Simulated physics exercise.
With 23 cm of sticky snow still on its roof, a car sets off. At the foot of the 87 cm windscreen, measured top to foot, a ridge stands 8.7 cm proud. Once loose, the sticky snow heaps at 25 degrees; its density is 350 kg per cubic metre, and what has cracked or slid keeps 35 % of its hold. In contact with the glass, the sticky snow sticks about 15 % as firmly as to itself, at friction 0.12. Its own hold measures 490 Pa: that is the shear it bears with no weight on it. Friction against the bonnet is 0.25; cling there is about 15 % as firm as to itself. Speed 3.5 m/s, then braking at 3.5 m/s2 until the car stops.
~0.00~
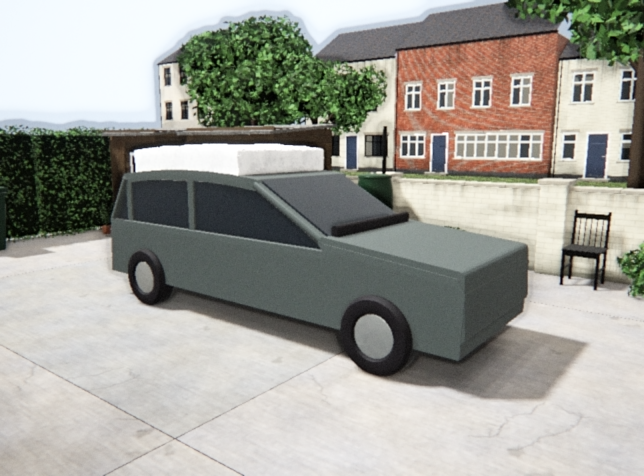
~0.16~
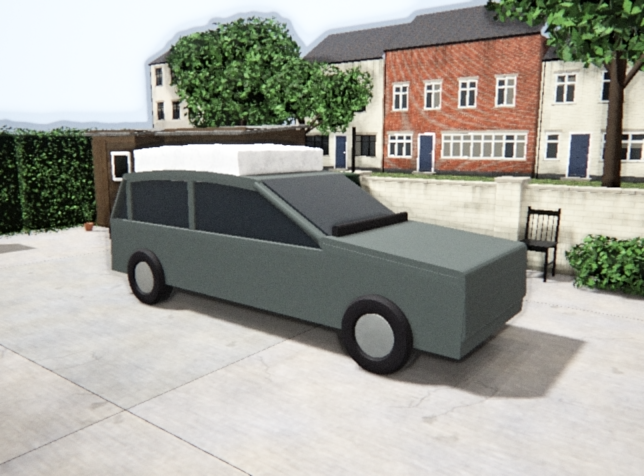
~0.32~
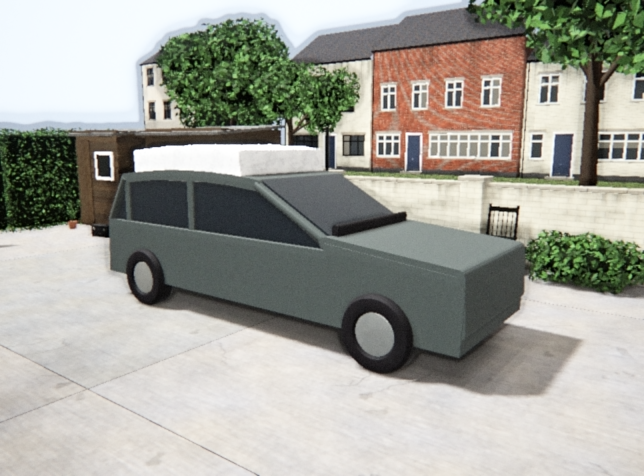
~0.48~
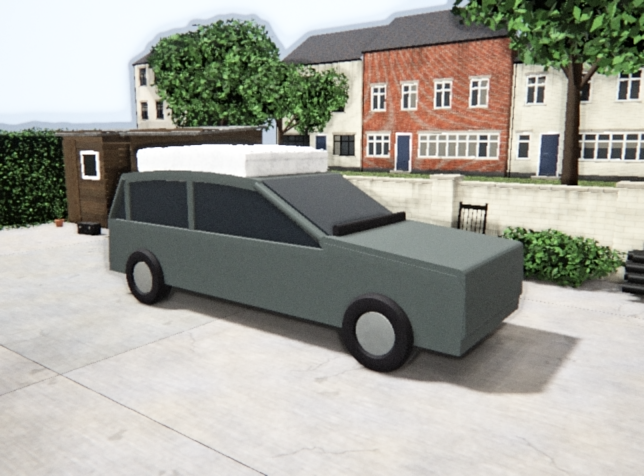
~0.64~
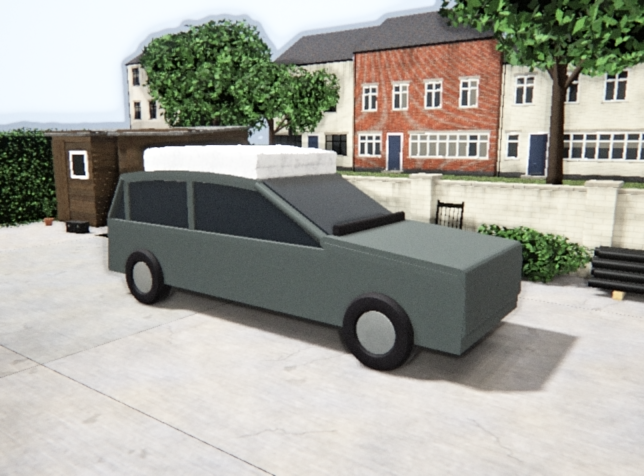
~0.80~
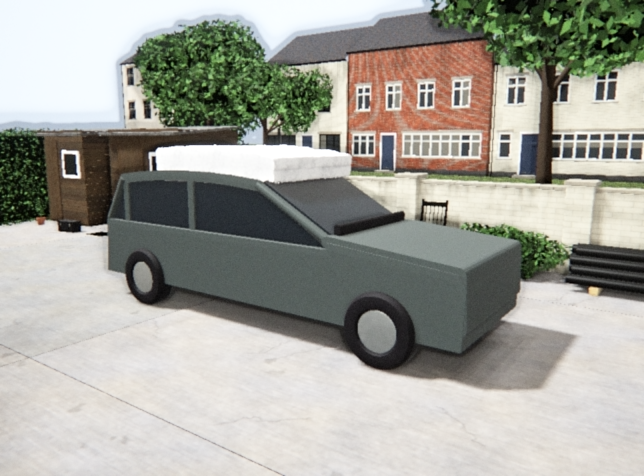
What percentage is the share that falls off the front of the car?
28 %.
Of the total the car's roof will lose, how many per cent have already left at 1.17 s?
I'd put it near 50 per cent.
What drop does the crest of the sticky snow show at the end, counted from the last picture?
The gap comes to some 35 centimetres.
After 1.17 s, 45 % of the snow is on the roof, 47 % on the glass, 8 % on the bonnet and none has gone off the nose.
After 1.62 s, none of the snow is on the roof, 44 % on the glass, 56 % on the bonnet and none has gone off the nose.
After 2.06 s, none of the snow is on the roof, 24 % on the glass, 68 % on the bonnet and 8 % has gone off the nose.
After 2.50 s, none of the snow is on the roof, 24 % on the glass, 54 % on the bonnet and 22 % has gone off the nose.
After 2.90 s, at the end, none of the snow is on the roof, 24 % on the glass, 48 % on the bonnet and 28 % has gone off the nose.
